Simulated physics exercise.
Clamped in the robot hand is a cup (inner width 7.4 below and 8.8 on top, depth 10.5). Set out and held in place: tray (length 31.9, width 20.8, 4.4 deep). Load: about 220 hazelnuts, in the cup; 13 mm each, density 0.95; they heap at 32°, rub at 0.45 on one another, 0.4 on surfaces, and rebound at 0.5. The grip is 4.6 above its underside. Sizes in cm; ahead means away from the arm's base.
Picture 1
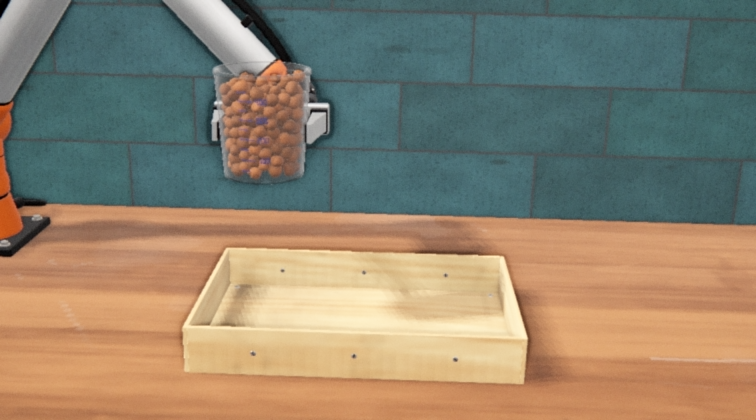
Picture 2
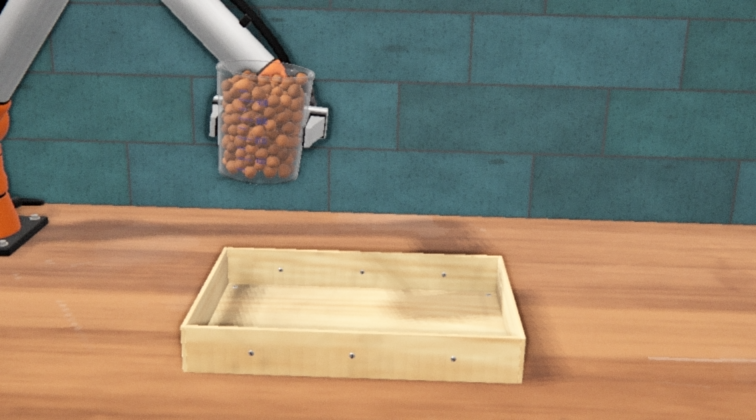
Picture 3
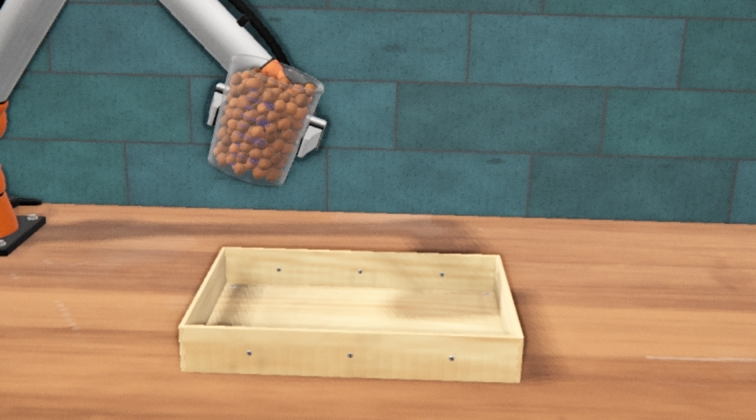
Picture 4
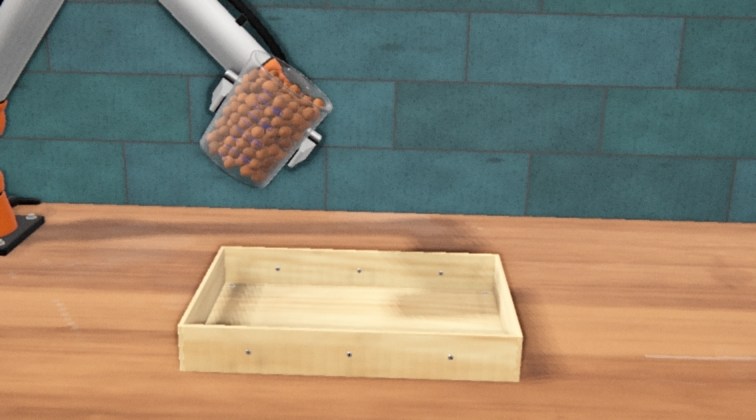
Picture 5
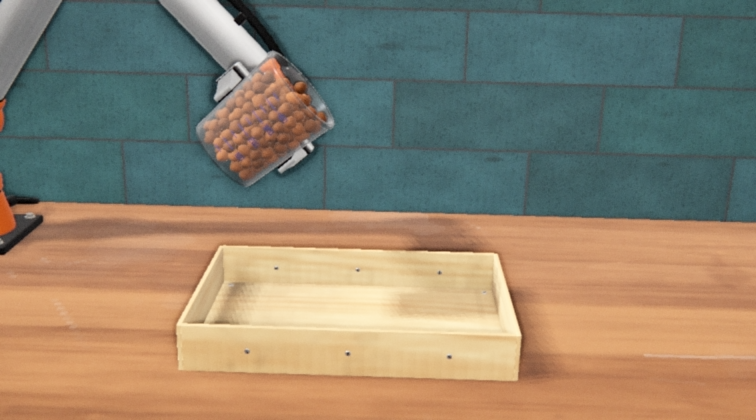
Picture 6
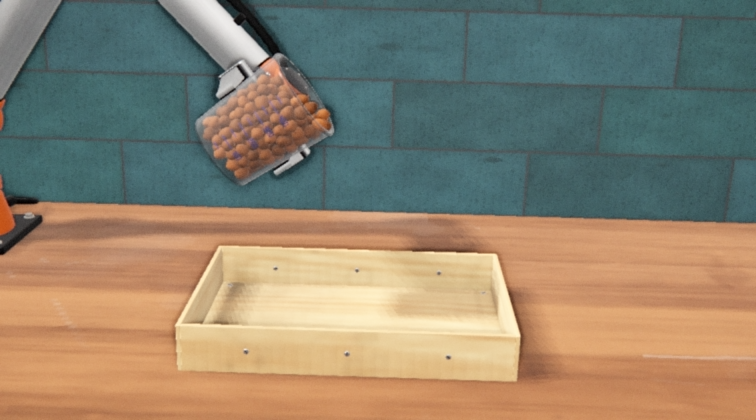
Above a wooden tray, a robot arm steadily tilts a clear cup of hazelnuts to the right.
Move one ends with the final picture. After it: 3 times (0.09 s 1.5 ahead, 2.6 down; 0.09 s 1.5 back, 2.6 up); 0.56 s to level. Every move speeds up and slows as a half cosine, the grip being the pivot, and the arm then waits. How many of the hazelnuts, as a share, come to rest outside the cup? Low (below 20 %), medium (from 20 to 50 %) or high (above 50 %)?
A low share, below 20 %, ends outside the cup.
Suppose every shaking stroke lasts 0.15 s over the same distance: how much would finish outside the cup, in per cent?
Then about 0 per cent.
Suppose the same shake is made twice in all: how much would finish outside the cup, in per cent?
In that case some 5 per cent.
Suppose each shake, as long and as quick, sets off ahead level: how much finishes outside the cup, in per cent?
About 25 per cent.
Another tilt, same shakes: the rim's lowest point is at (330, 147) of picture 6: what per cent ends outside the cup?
About 20 per cent.
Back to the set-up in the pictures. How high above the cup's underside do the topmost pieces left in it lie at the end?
Roughly 11.0 cm.
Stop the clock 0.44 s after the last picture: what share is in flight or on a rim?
Roughly 1 per cent.
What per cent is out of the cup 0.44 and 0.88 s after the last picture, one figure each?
About 0, 5.
Then, 0.44 s after the last picture, tilted 54° forward, highest piece 24 above the table; 217 in the cup, 2 in the tray, 2 in flight or on a rim.
Then, 0.88 s after the last picture, tilted 18° forward, highest piece 27 above the table; 209 in the cup, 11 in the tray, 1 in flight or on a rim.
Then, 1.30 s after the last picture, level, highest piece 28 above the table; 209 in the cup, 12 in the tray.
Then, 2.35 s after the last picture, level, highest piece 28 above the table; 209 in the cup, 12 in the tray.
Final count, 209 in the cup, 12 in the tray. That is 5 % outside the cup.
